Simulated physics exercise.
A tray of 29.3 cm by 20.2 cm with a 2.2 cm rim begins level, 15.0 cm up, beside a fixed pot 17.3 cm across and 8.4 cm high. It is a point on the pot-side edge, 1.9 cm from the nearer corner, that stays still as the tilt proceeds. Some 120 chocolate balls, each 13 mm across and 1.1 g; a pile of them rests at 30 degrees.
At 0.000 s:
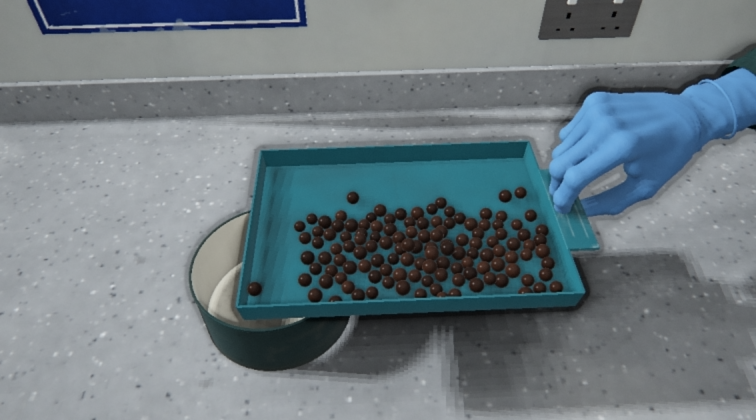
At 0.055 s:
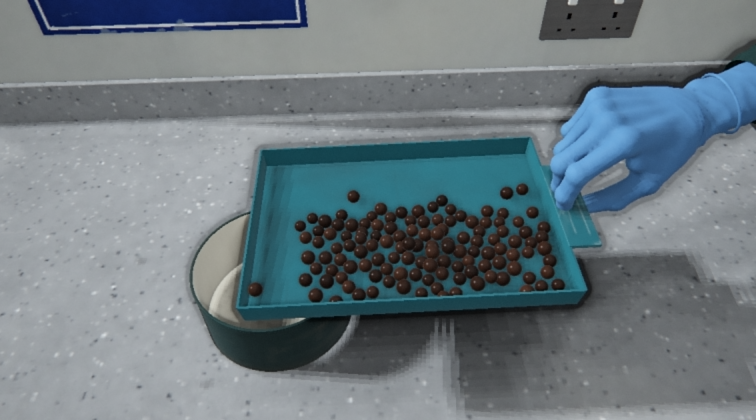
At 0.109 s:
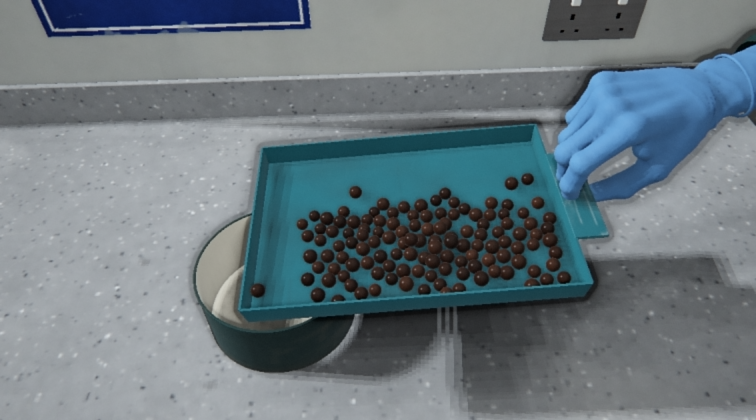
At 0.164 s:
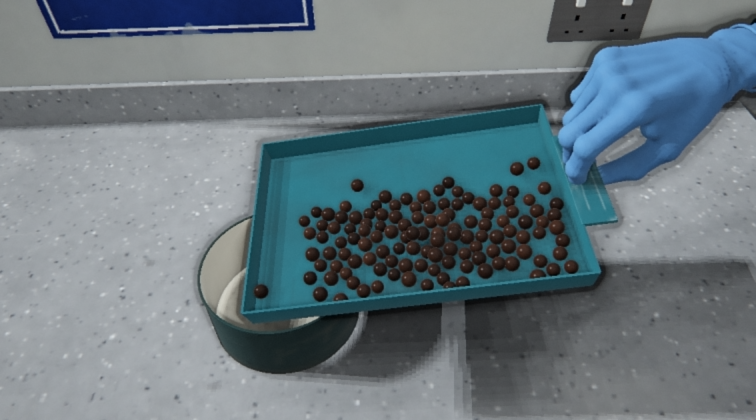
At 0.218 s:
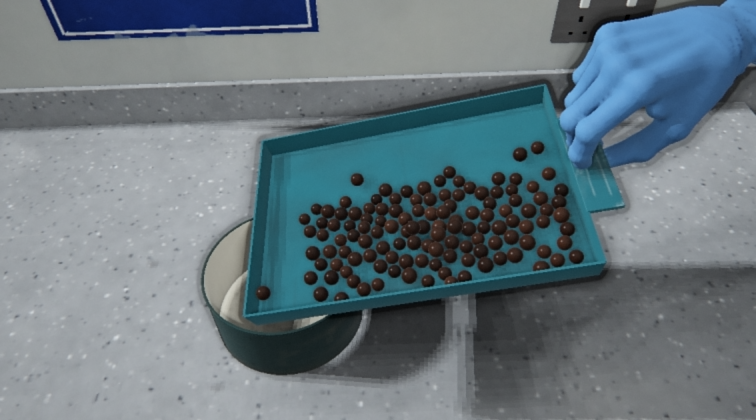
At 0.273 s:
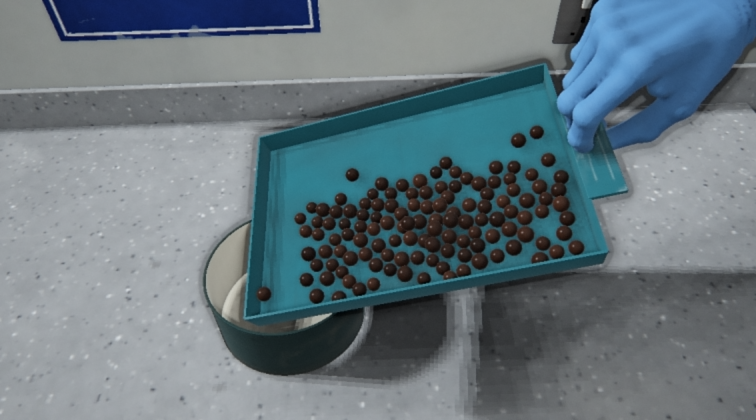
At first, a blue-gloved hand holds a teal tray of small dark brown balls nearly level, its left end above a round green pot on a speckled counter. The hand then raises the right end, slanting the tray down toward the pot, while the balls stay spread in a loose cluster.
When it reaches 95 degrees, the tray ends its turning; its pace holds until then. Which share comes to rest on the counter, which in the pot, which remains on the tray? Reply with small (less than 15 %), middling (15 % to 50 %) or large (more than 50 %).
Counter - large, pot - small, tray - small.
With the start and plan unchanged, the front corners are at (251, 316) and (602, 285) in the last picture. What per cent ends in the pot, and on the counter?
The pot gets 0 and the counter 100.
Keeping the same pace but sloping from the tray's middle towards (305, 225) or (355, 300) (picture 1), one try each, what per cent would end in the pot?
The share comes to about 70 in a hundred, then about 0 in a hundred.
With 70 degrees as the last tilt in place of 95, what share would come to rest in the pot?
That would give about 0 per cent.
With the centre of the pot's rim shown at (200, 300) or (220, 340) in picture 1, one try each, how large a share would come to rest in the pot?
Around 35 per cent, then around 85 per cent.
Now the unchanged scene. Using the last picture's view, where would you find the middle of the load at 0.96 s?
Near (257, 264).
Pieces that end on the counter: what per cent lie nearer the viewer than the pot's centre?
Estimate: Close to 100 per cent of the pieces.
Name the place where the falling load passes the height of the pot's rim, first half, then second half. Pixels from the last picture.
(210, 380) first, (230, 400) later, roughly.
After 0.68 s, tilt 55 degrees; the tray holds 100 %, the pot 0 %.
After 0.96 s, tilt 80 degrees; the tray holds 95 %, the pot 0 %.
After 1.34 s, tilt 95 degrees; the tray holds 15 %, the pot 0 %.
In the end, at 2.4 s, counter 100 %, pot 0 %, tray 0 %.
